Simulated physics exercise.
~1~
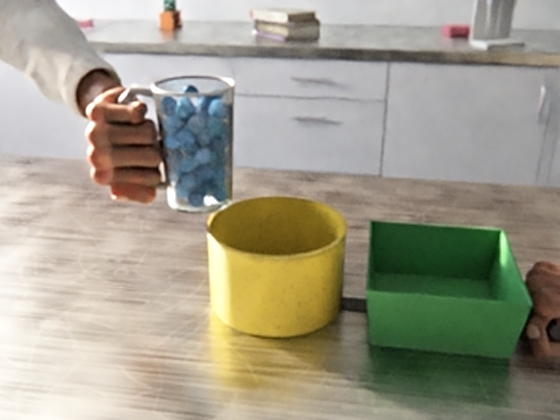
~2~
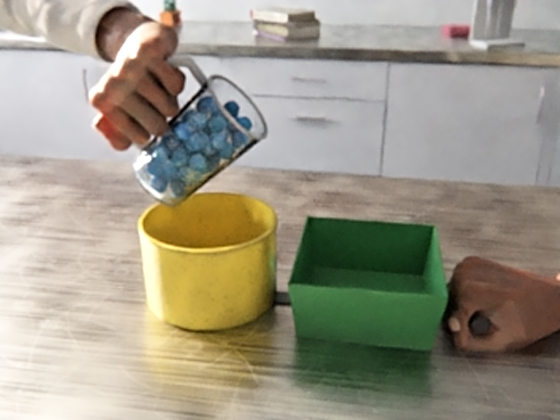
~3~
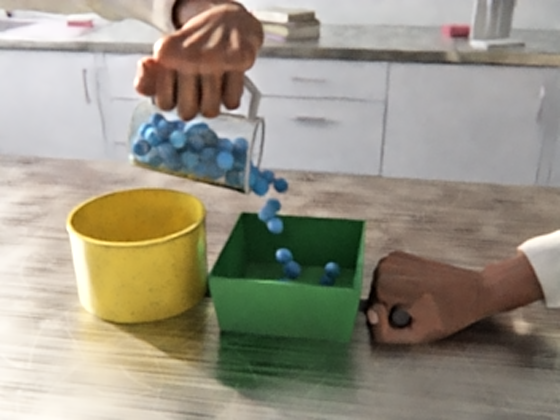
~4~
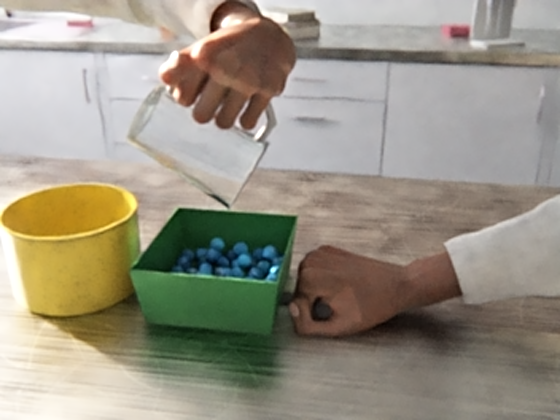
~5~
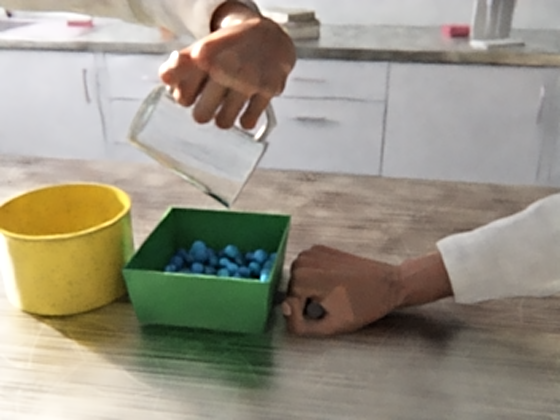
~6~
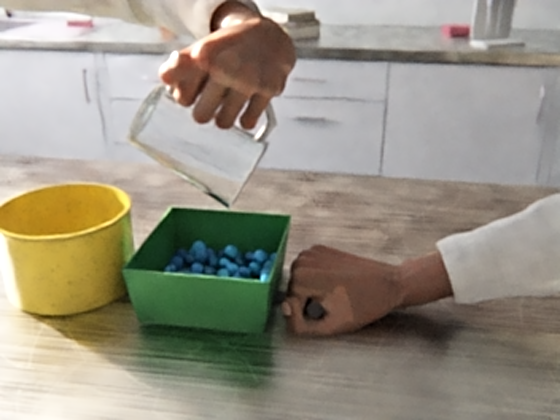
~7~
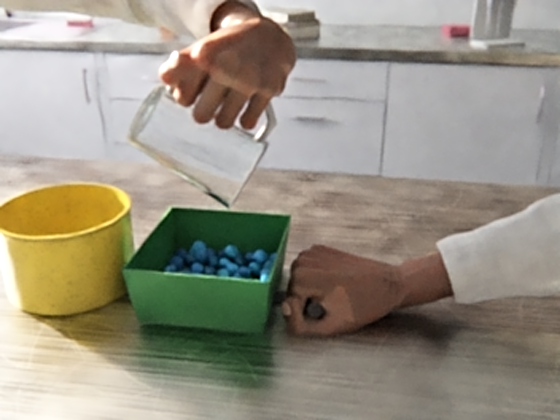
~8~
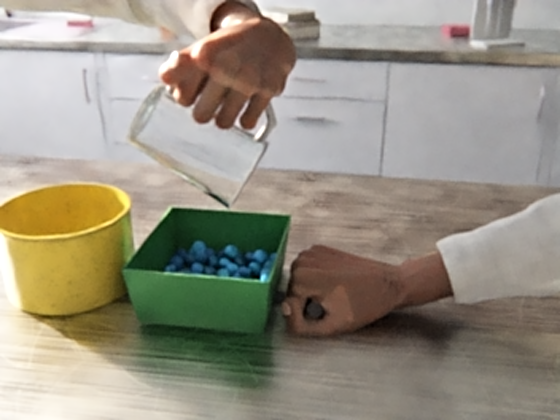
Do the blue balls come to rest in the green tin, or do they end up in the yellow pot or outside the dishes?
The blue balls come to rest in the green tin, while the yellow pot stays empty and none lie outside.
A hand tips blue balls from a clear cup into a green tin sliding left.
